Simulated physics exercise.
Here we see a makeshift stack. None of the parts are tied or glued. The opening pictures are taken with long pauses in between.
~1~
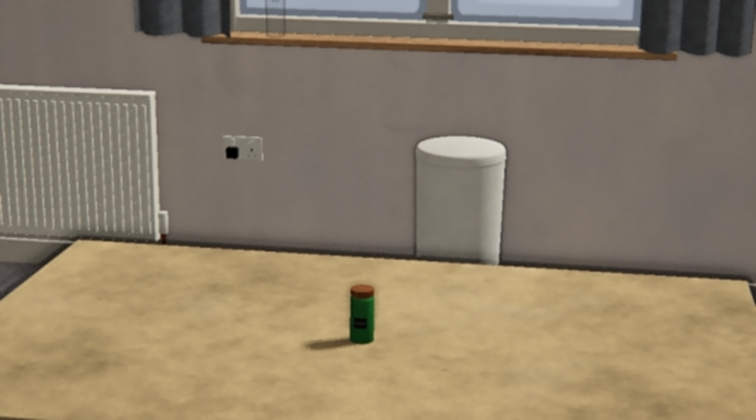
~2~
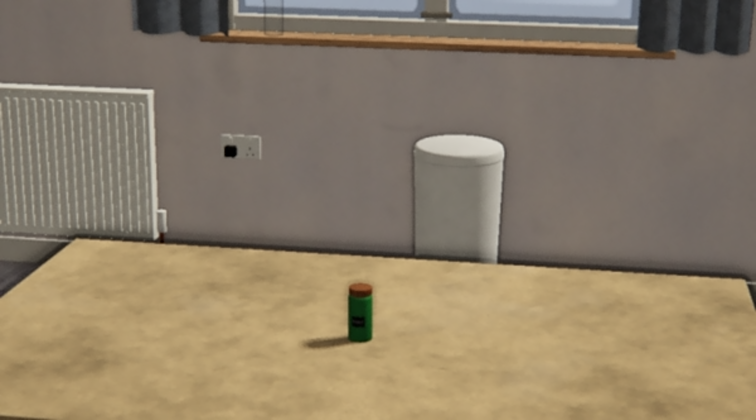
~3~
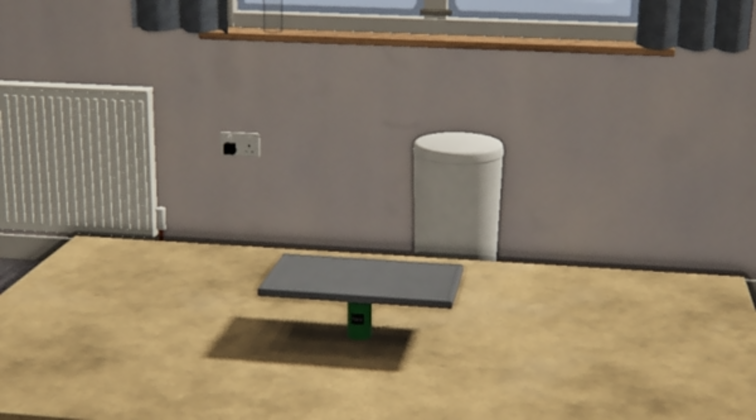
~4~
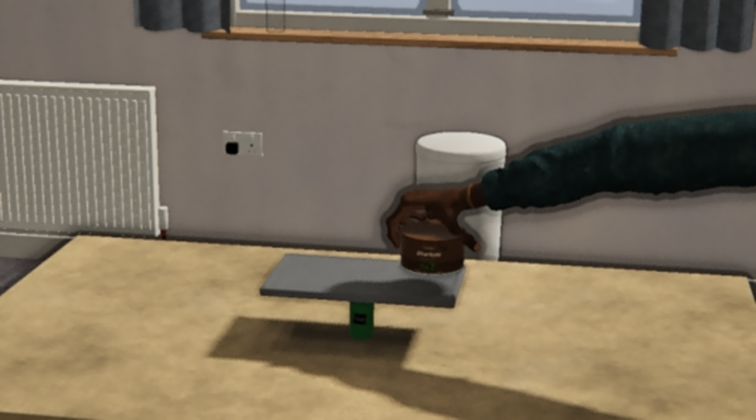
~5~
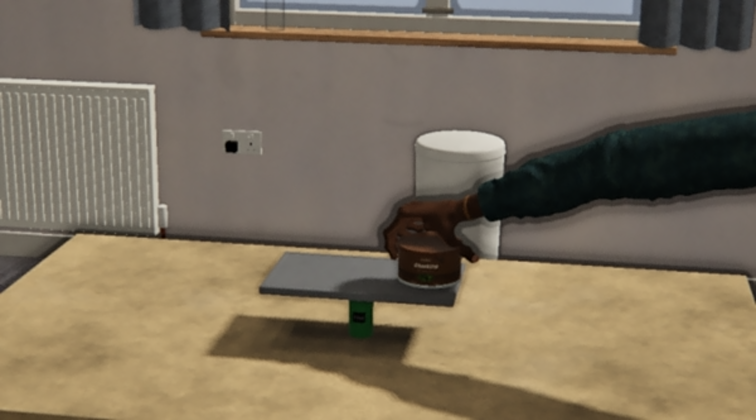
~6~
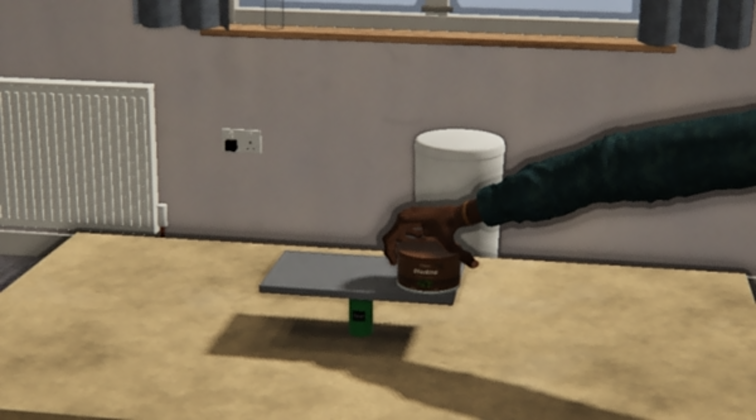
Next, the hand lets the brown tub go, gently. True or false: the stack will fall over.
True.
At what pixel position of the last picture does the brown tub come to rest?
Look near (444, 313) in the final picture.
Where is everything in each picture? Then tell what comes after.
In the first picture, the last thing is not in view yet; green shaker (362, 314).
In the second picture, the last thing is not in view yet; green shaker (360, 313).
In the third picture, the last thing is not in view yet; green shaker (360, 310).
In the fourth picture, coming down; brown tub (433, 248); green shaker (362, 310).
In the fifth picture, coming down; brown tub (430, 260); green shaker (361, 308).
In the sixth picture, in place under the hand; brown tub (429, 266); green shaker (361, 307).
Then, 0.30 s after the last picture, brown tub now fallen; grey lid tipped 24° from how it was.
Then, 0.40 s after the last picture, grey lid tipped 40° from how it was.
Then, 1.20 s after the last picture, grey lid tipped 38° from how it was.
At rest, fallen, brown tub; tipped over in the stack, grey lid; green shaker in place. Seen from the same camera at the end, brown tub near (444, 313). The stack loses its balance.
